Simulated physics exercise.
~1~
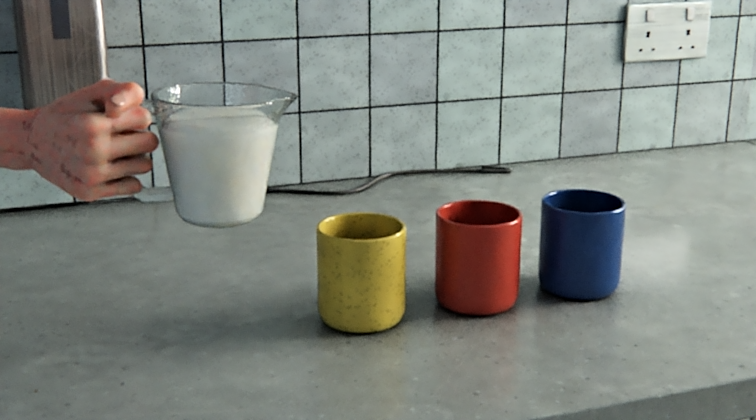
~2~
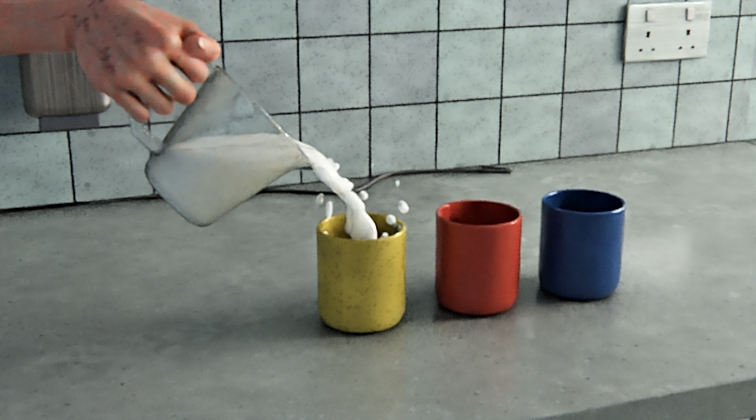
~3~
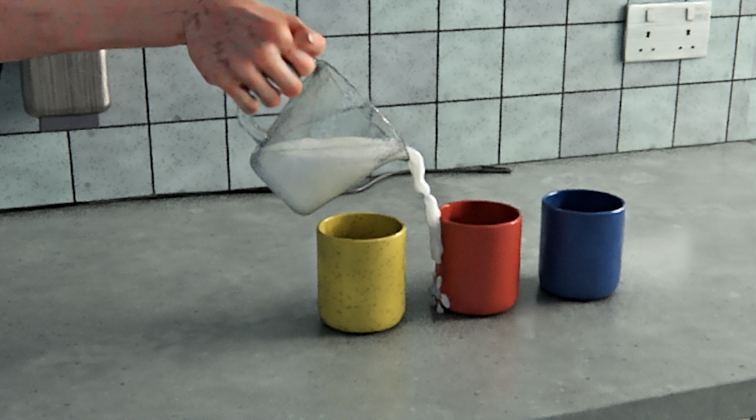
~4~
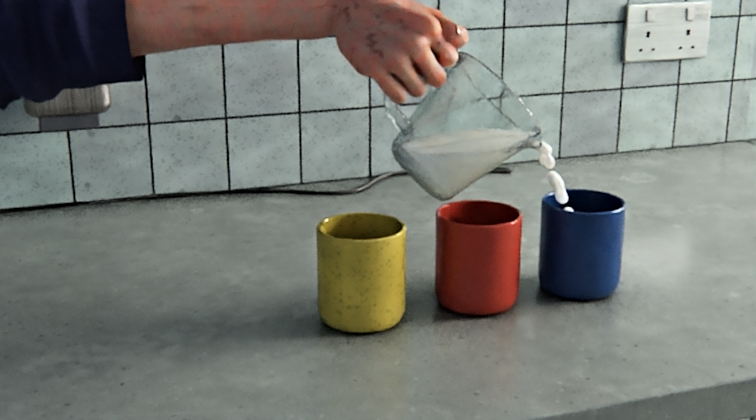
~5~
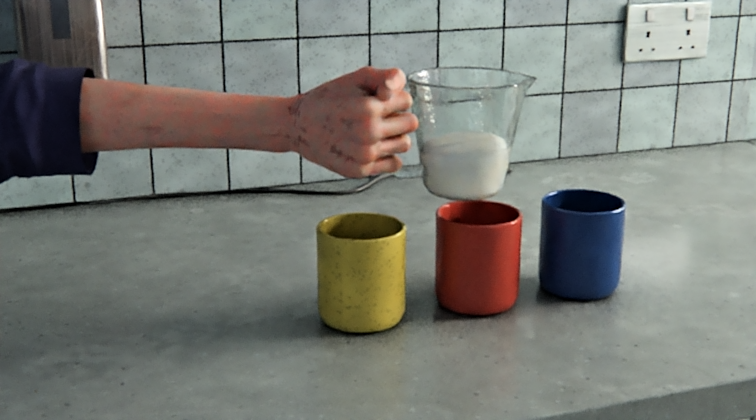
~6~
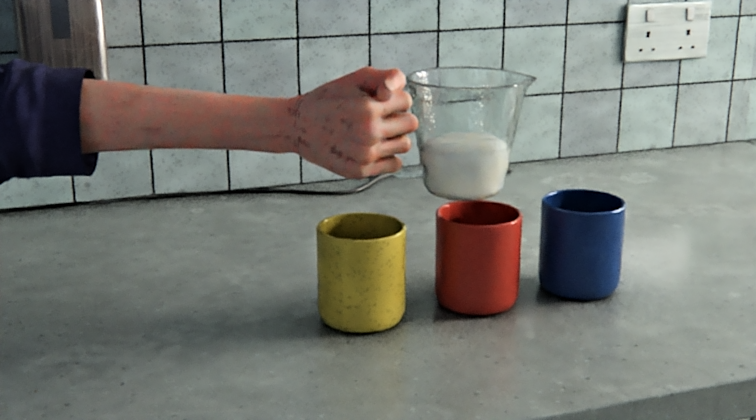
The video shows a hand tipping a clear jug of milk over a yellow mug, then moving right while pouring past a red mug, where milk runs down its side, and towards a blue one, before holding the partly emptied jug upright and still above the mugs.
